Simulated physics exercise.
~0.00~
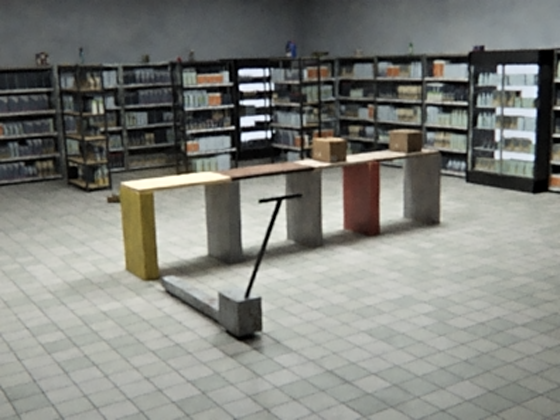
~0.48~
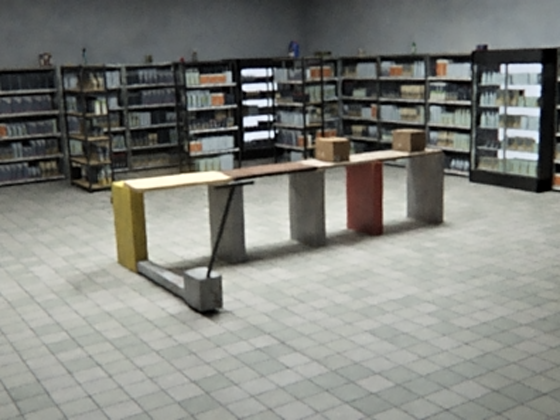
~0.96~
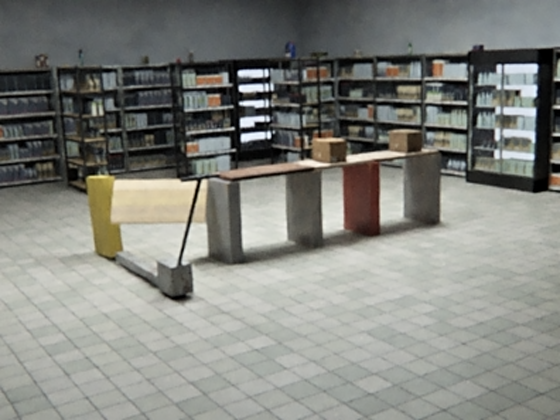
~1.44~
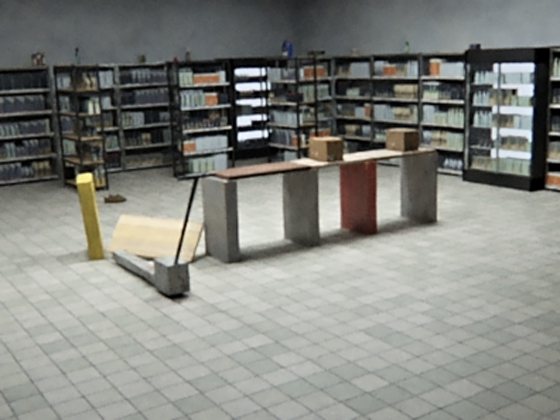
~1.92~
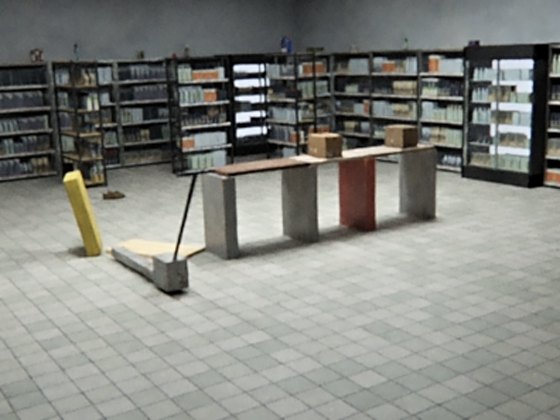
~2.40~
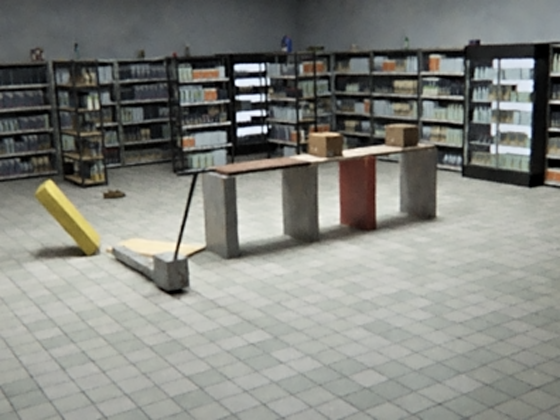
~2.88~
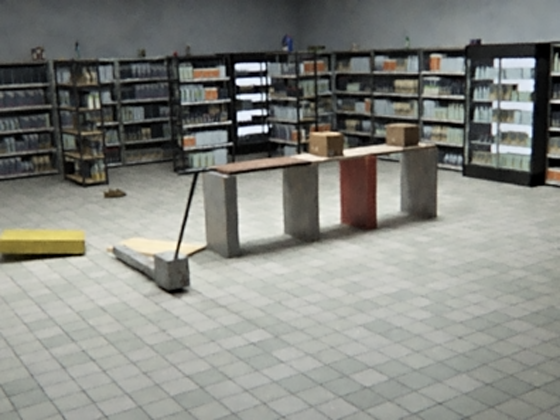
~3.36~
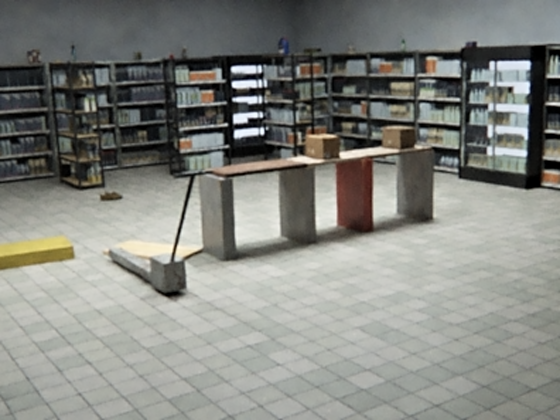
A low jack pushes out the yellow upright, which topples left after its board drops.
